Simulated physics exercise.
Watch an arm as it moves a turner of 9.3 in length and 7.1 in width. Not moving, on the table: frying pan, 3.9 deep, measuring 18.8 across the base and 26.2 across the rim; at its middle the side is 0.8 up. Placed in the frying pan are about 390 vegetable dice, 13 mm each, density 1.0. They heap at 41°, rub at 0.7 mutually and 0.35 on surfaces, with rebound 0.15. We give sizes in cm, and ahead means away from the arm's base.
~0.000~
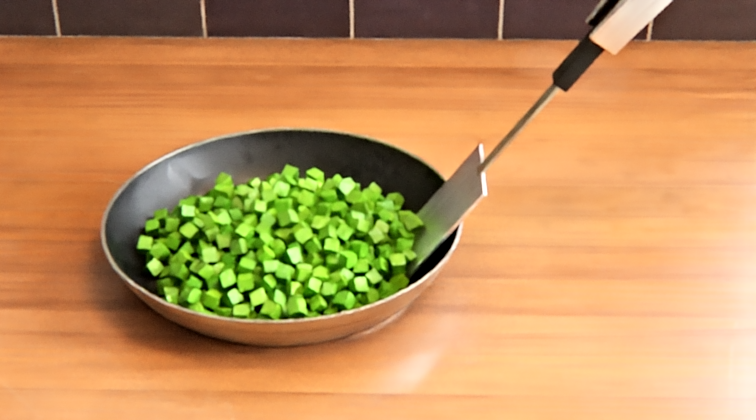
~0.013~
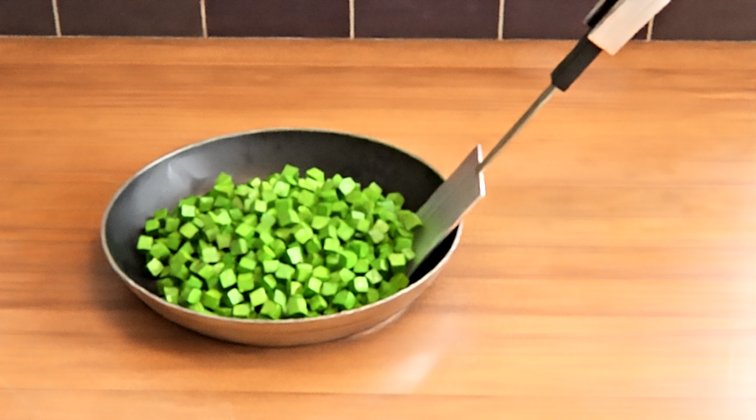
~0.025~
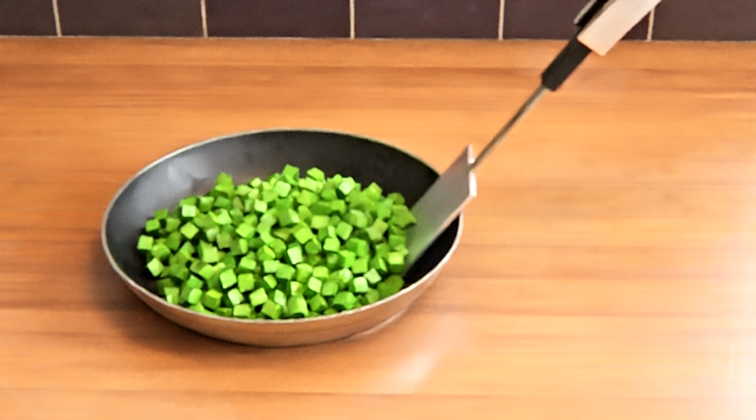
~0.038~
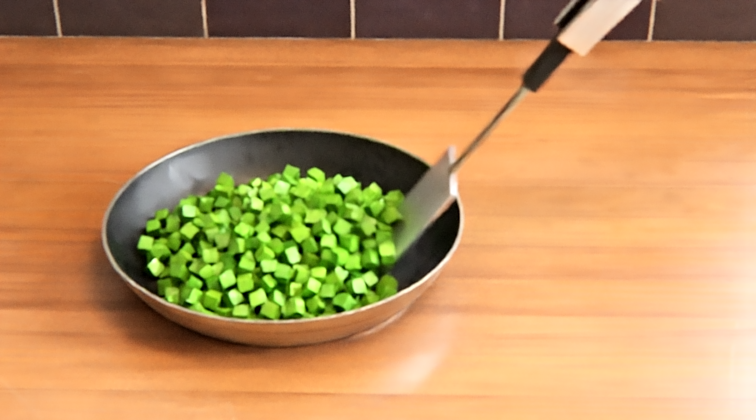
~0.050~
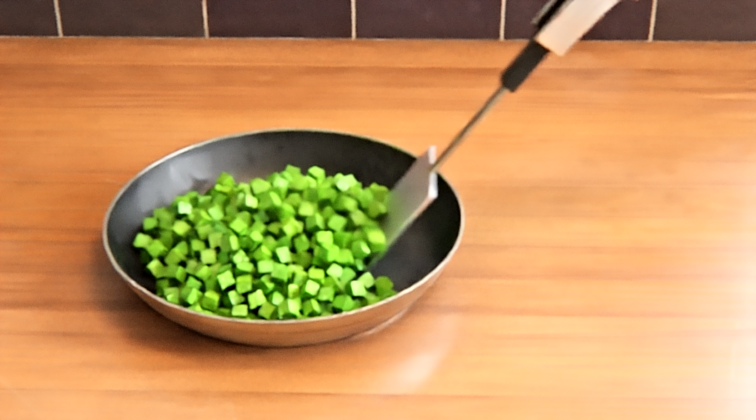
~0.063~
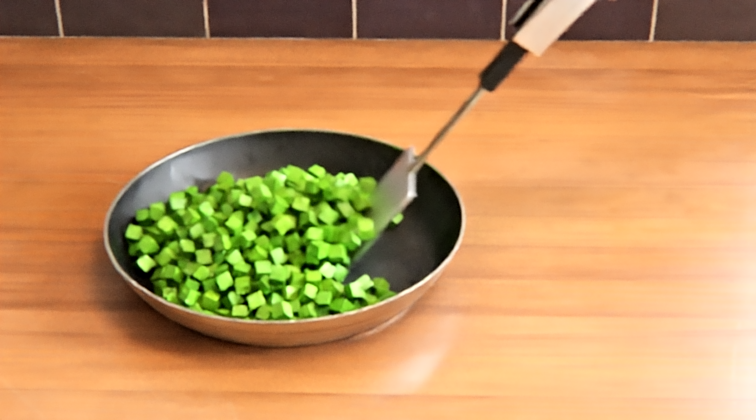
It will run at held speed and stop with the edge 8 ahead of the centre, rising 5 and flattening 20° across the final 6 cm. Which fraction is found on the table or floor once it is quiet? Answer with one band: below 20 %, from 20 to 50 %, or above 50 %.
From 20 to 50 %.
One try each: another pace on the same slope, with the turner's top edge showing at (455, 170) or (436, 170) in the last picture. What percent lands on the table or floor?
Some 5 and 20 per cent.
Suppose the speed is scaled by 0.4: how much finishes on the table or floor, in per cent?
I'd put it at about 5 per cent.
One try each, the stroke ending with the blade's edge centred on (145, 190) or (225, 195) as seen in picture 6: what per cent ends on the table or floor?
Close to 35 and close to 20 per cent, respectively.
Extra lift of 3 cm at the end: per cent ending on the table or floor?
30 %.
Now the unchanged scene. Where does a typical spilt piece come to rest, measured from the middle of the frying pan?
30 cm.
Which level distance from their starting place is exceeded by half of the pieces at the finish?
Some 5 cm.
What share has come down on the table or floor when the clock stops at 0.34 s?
20 %.
After 0.09 s, sloping 54°, highest piece 7 above the table; 388 in the frying pan.
After 0.12 s, sloping 48°, highest piece 8 above the table; 388 in the frying pan.
After 0.34 s, sloping 34°, highest piece 8 above the table; 274 in the frying pan, 76 on the table or floor, 38 on the blade or in flight.
After 1.39 s, sloping 34°, highest piece 5 above the table; 274 in the frying pan, 114 on the table or floor.
In the end, 274 in the frying pan, 114 on the table or floor. That is 29 % on the table or floor.
